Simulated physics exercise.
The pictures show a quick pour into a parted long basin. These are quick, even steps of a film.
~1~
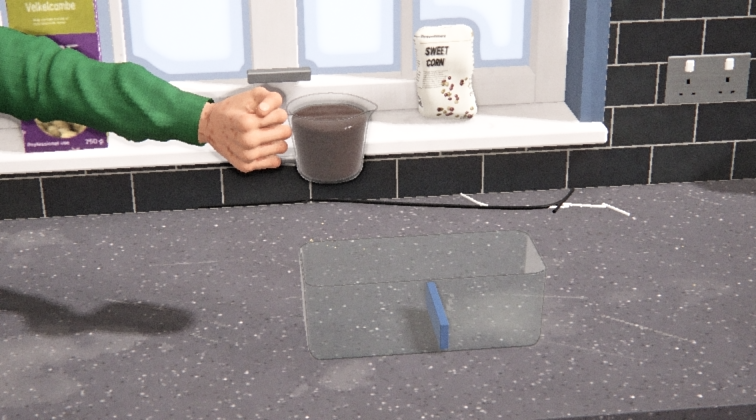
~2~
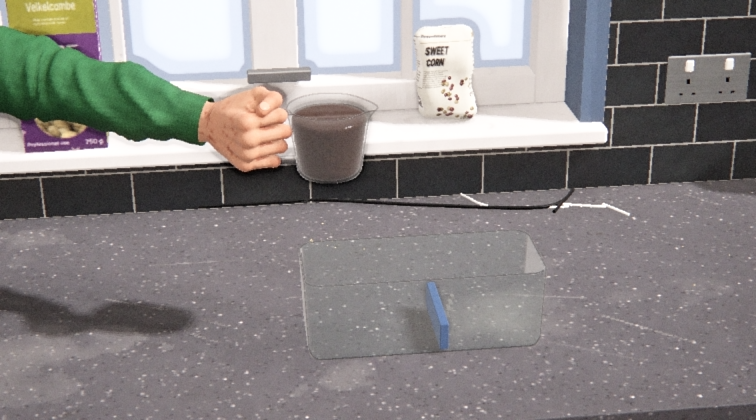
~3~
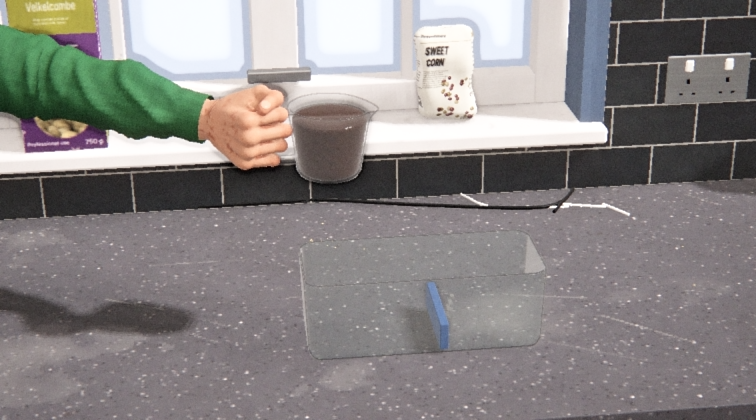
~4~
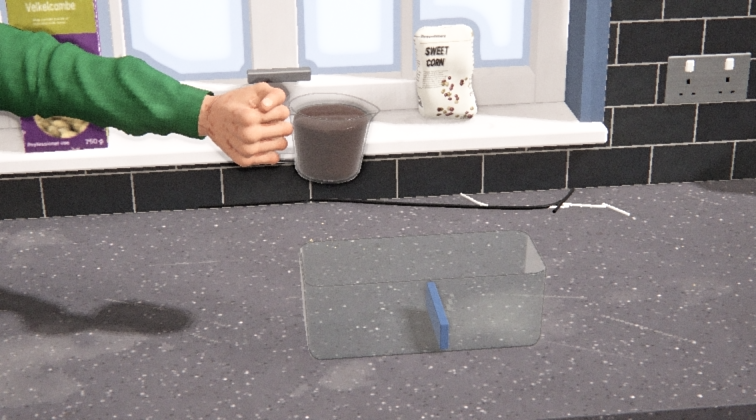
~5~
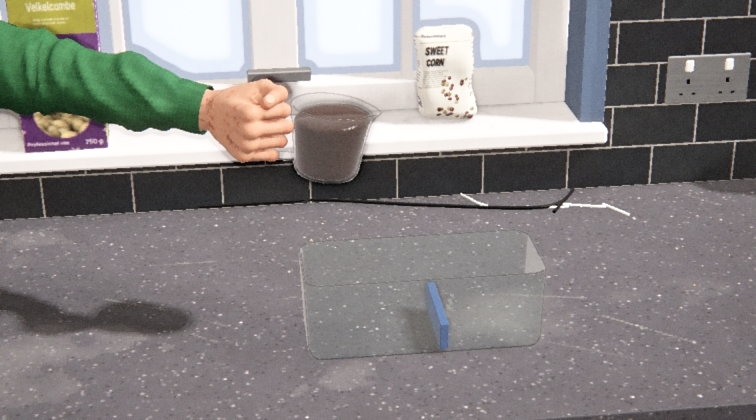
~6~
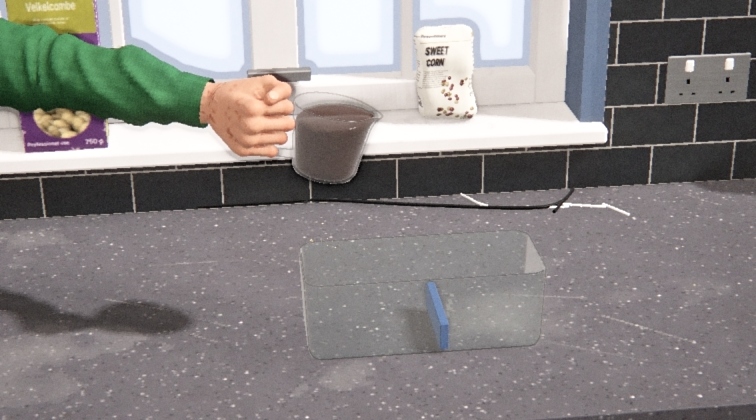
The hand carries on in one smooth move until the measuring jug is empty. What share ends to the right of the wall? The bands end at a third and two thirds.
In the end from a third to two thirds is right of the wall.
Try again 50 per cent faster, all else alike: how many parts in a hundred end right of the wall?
About 35 per cent.
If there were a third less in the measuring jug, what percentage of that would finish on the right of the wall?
About 10 per cent.
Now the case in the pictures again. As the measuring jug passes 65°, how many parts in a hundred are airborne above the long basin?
It comes to 25 per cent or so.
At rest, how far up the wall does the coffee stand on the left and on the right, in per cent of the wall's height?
Left: 30 %. Right: 30 %.
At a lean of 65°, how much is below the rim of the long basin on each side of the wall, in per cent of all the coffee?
Some 5 per cent left and 5 right.
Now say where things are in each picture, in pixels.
It leans 0°; its right rim is at (378, 105); the coffee meets the walls at (291, 117) and (367, 114); the long basin's rim runs from (302, 266) to (537, 251); the wall's top is at (437, 304), in the first picture.
It leans 0°; its right rim is at (378, 106); the coffee meets the walls at (291, 117) and (367, 113), in the second picture.
It leans 2°; its right rim is at (379, 107); the coffee meets the walls at (291, 117) and (368, 114), in the third picture.
It leans 4°; its right rim is at (380, 109); the coffee meets the walls at (293, 117) and (369, 114), in the fourth picture.
It leans 7°; its right rim is at (381, 111); the coffee meets the walls at (293, 117) and (371, 114), in the fifth picture.
It leans 11°; its right rim is at (383, 115); the coffee meets the walls at (295, 118) and (374, 115), in the sixth picture.
A moment on, the measuring jug is tipped part way and 64 per cent is still to pour, 5 is left of the wall and 7 right of it.
Next, the measuring jug is tipped right over and 7 per cent is still to pour, 38 is left of the wall and 43 right of it.
Then the measuring jug is tipped right over and 0 per cent is still to pour, 54 is left of the wall and 44 right of it.
Later the measuring jug is tipped right over and 0 per cent is still to pour, 54 is left of the wall and 44 right of it.
In the end 54 per cent lies left of the wall, 44 right of it and 1 outside.
